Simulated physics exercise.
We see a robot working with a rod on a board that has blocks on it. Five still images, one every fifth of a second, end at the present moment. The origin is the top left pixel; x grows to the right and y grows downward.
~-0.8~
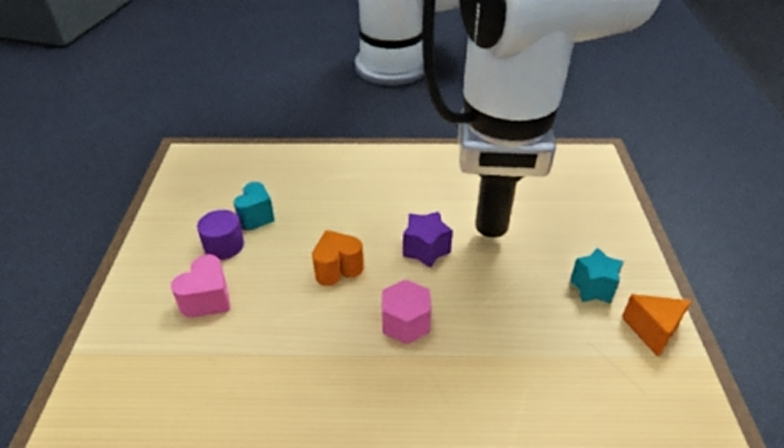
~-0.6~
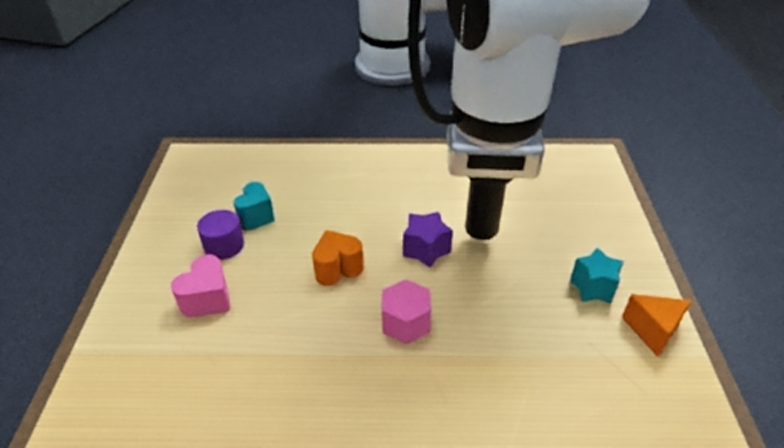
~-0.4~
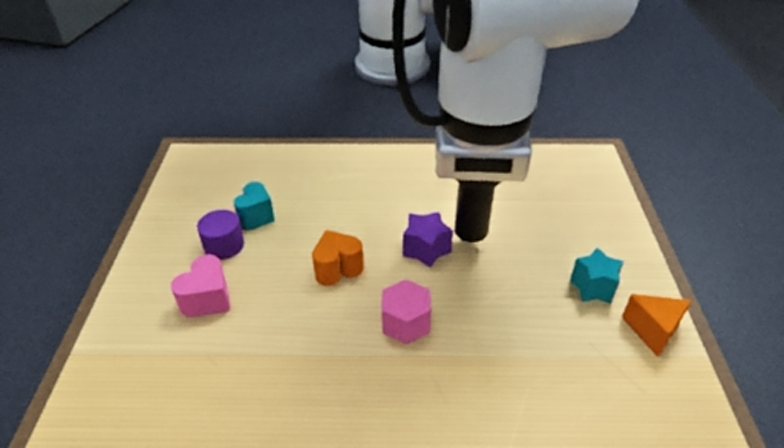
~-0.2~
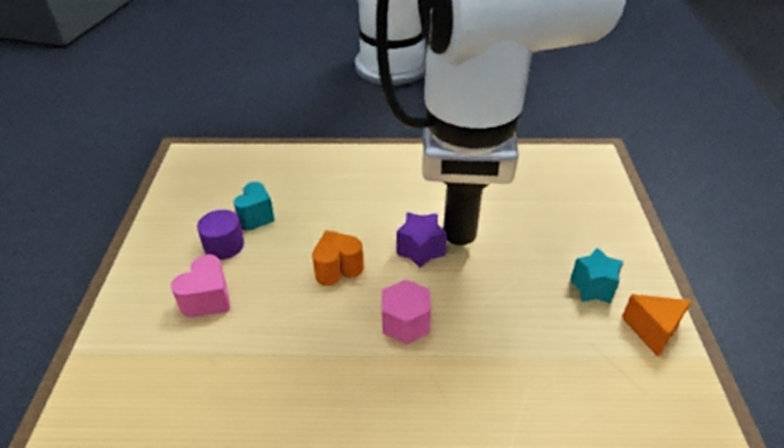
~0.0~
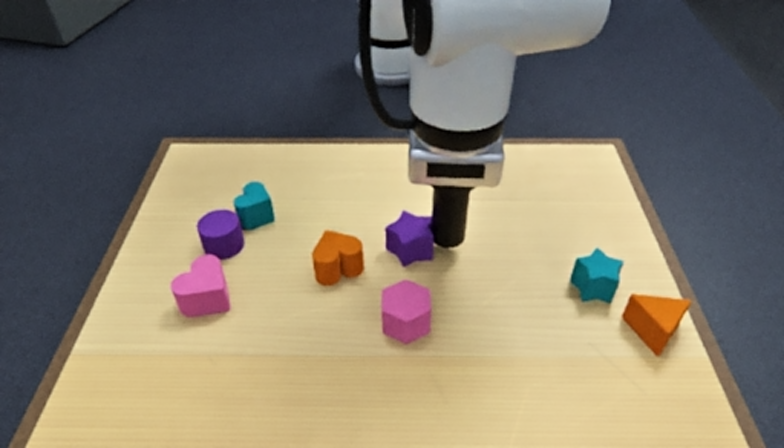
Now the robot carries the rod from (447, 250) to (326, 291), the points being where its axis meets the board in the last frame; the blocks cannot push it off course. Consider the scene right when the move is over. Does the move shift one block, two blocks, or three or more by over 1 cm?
In total, two blocks get moved by over 1 cm.
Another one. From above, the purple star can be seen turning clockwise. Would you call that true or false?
It is true.
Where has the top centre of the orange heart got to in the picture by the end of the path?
It comes to (303, 247).
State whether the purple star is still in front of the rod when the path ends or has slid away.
Beside or behind.
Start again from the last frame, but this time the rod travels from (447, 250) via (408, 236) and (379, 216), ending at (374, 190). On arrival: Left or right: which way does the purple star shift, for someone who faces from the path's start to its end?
To the path's left.
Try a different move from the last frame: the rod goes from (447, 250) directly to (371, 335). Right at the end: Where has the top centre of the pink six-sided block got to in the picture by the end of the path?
So, by the moment the path ends, you'll find the top centre of the pink six-sided block at (398, 344).
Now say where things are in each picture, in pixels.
In the first picture, tip of the rod at (492, 227), middles of tops, orange heart at (336, 245), pink six-sided block at (406, 299), purple star at (427, 225).
In the second picture, rod at (482, 229), nothing pushed.
In the third picture, rod at (471, 231), nothing pushed.
In the fourth picture, rod at (460, 234), purple star at (422, 226).
In the fifth picture, rod at (448, 237), orange heart at (336, 245), pink six-sided block at (406, 299), purple star at (412, 226).
What follows on the original path. One third of the way, rod at (408, 250); orange heart at (329, 246); purple star at (375, 230), turned 25° clockwise.
Two thirds of the way, rod at (366, 264); orange heart at (304, 246), turned 25° anticlockwise; purple star at (352, 230), turned 65° clockwise.
At the end, rod at (324, 278); orange heart at (303, 247), turned 20° anticlockwise; pink six-sided block unmoved; purple star at (349, 230), turned 75° clockwise.
